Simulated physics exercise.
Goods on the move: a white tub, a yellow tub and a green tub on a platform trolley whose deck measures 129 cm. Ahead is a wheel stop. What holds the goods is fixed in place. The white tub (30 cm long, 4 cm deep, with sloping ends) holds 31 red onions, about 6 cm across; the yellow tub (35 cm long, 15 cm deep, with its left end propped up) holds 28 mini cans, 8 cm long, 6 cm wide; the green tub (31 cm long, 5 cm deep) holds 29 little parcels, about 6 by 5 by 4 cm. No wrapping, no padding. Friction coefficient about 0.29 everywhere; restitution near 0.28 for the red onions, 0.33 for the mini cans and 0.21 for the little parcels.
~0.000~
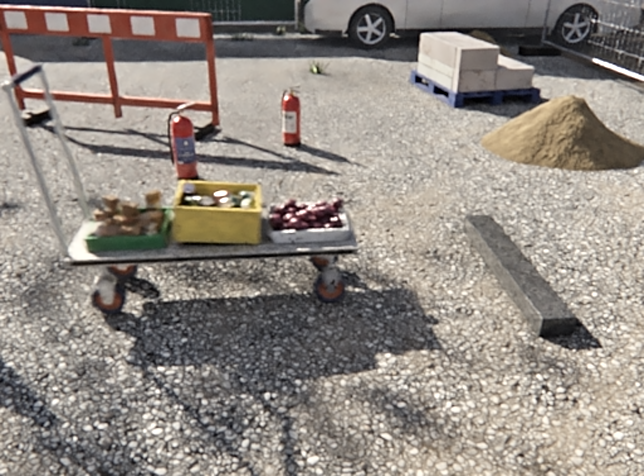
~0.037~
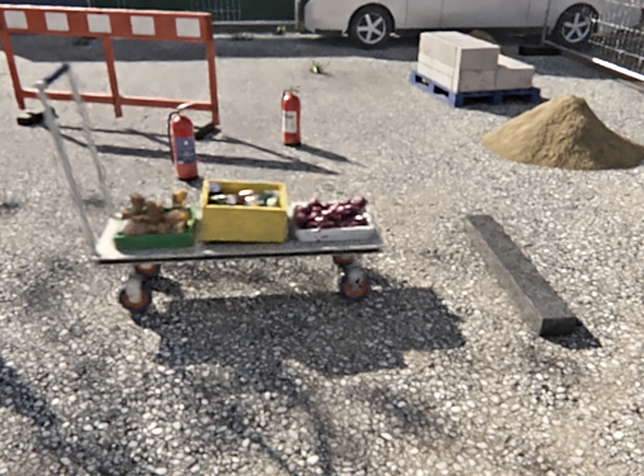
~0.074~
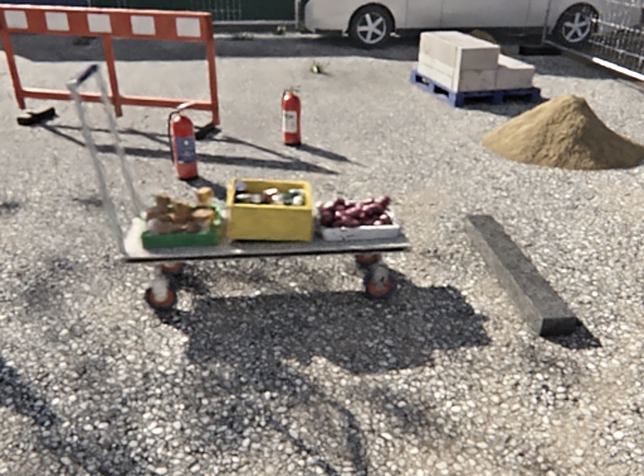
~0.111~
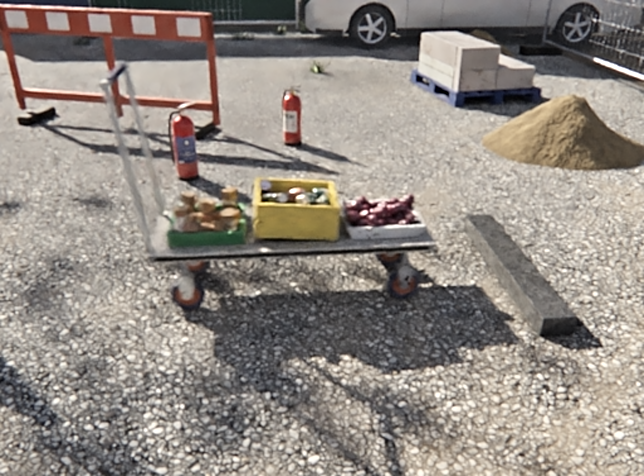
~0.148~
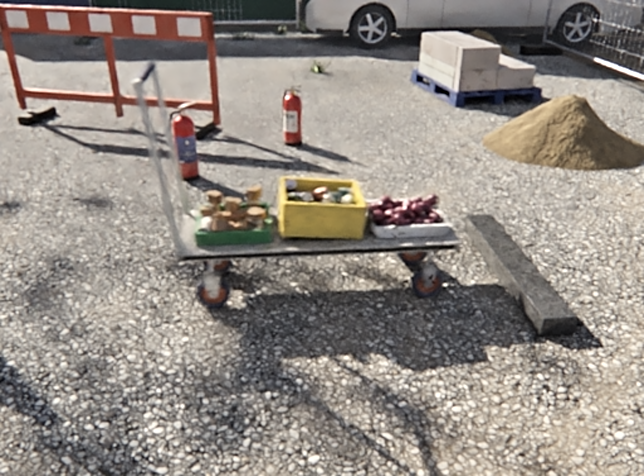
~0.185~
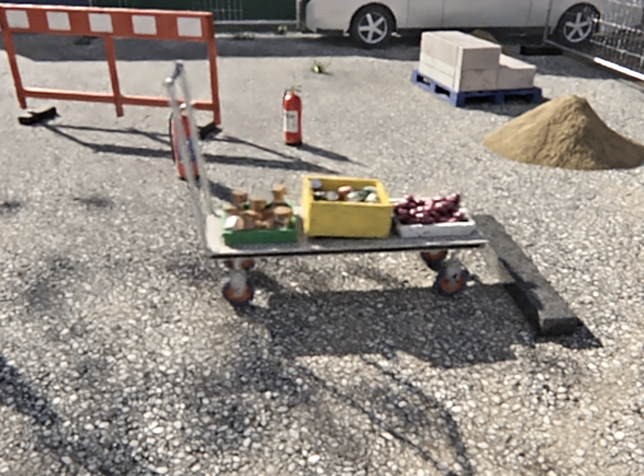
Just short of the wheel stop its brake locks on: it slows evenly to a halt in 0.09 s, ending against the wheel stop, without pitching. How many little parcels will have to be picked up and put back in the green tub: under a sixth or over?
Out of the green tub go more than one in six of the little parcels.
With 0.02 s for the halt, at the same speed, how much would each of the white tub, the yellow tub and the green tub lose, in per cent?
Then white tub 50, yellow tub 10, green tub 30 per cent.
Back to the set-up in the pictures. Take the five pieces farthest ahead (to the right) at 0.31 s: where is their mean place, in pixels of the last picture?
At about (512, 196).
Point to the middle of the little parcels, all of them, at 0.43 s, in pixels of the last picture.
Around (323, 215).
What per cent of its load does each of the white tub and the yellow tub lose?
White tub 50, yellow tub 5 per cent.
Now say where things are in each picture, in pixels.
In the first frame (places track the rim corner closest to us here), green tub (87, 238); white tub (272, 232); 81 cm to go; all still inside.
Green tub (115, 237); white tub (298, 231); 69 cm to go, in the second frame.
Green tub (142, 235); white tub (324, 229); 57 cm to go, in the third frame.
Green tub (170, 234); white tub (350, 228); 46 cm to go, in the fourth frame.
Green tub (197, 233); white tub (376, 227); 34 cm to go, in the fifth frame.
Green tub (224, 232); white tub (401, 226); 22 cm to go; all still inside, in the sixth frame.
After 0.21 s, it begins to slow.
After 0.31 s, the white tub is down by 2 of 31, the yellow tub has all 28 and the green tub is down by 4 of 29.
After 0.43 s, the white tub is down by 15 of 31, the yellow tub has all 28 and the green tub is down by 8 of 29.
After 0.66 s, the white tub is down by 16 of 31, the yellow tub is down by 2 of 28 and the green tub is down by 8 of 29.
Final count (at 1.16 s), the white tub is down by 16 of 31, the yellow tub is down by 2 of 28 and the green tub is down by 9 of 29. Asked share, 9 of 29, 31 per cent.
